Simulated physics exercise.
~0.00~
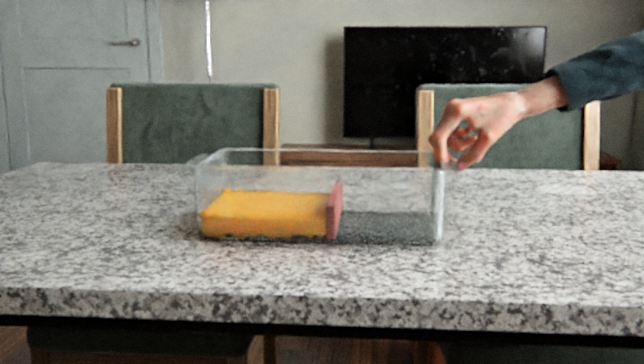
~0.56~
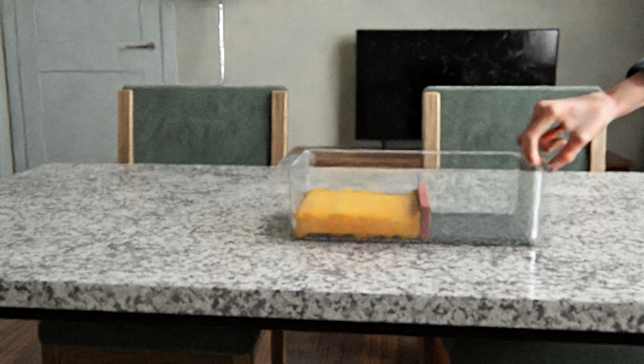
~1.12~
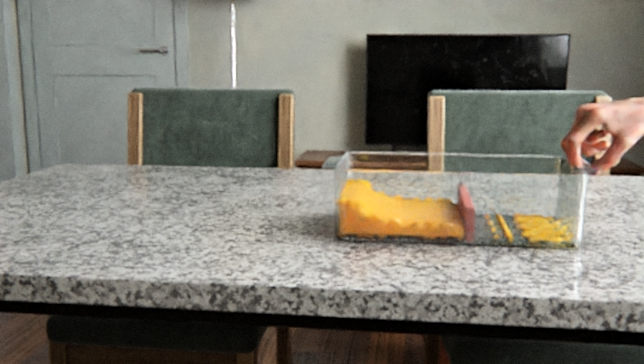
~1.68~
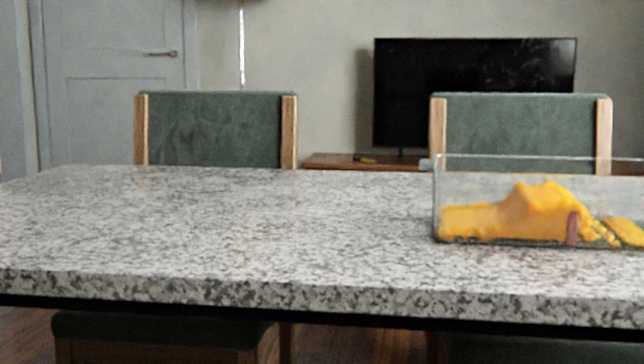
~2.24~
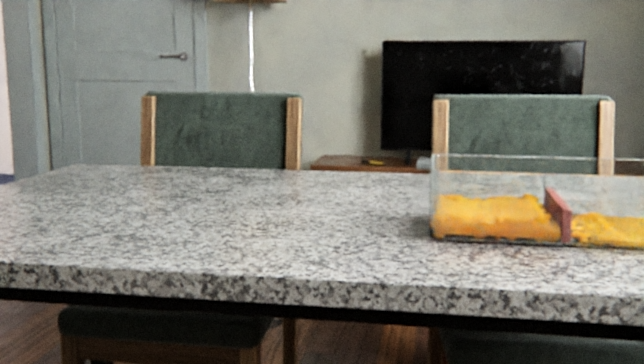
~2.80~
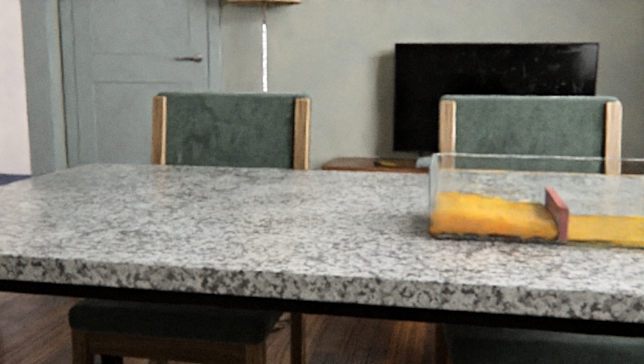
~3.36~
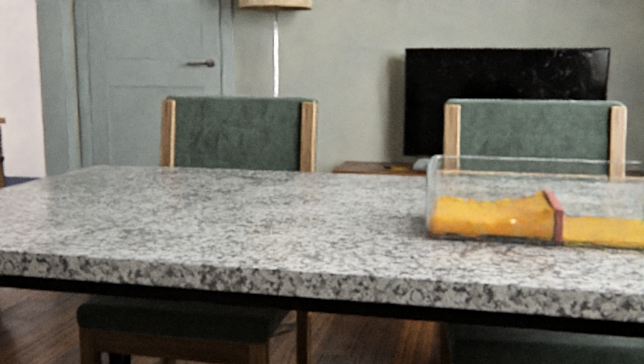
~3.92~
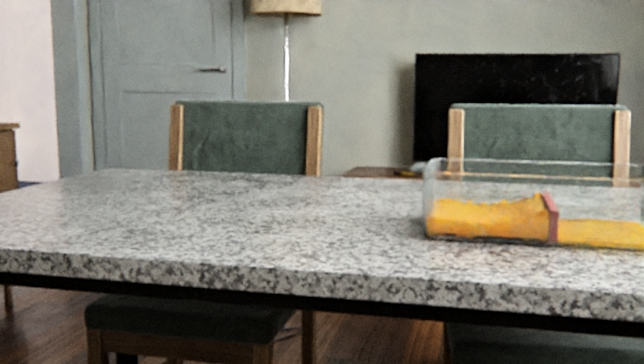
A clear two-part box slides right and its orange juice spills over into the right side.
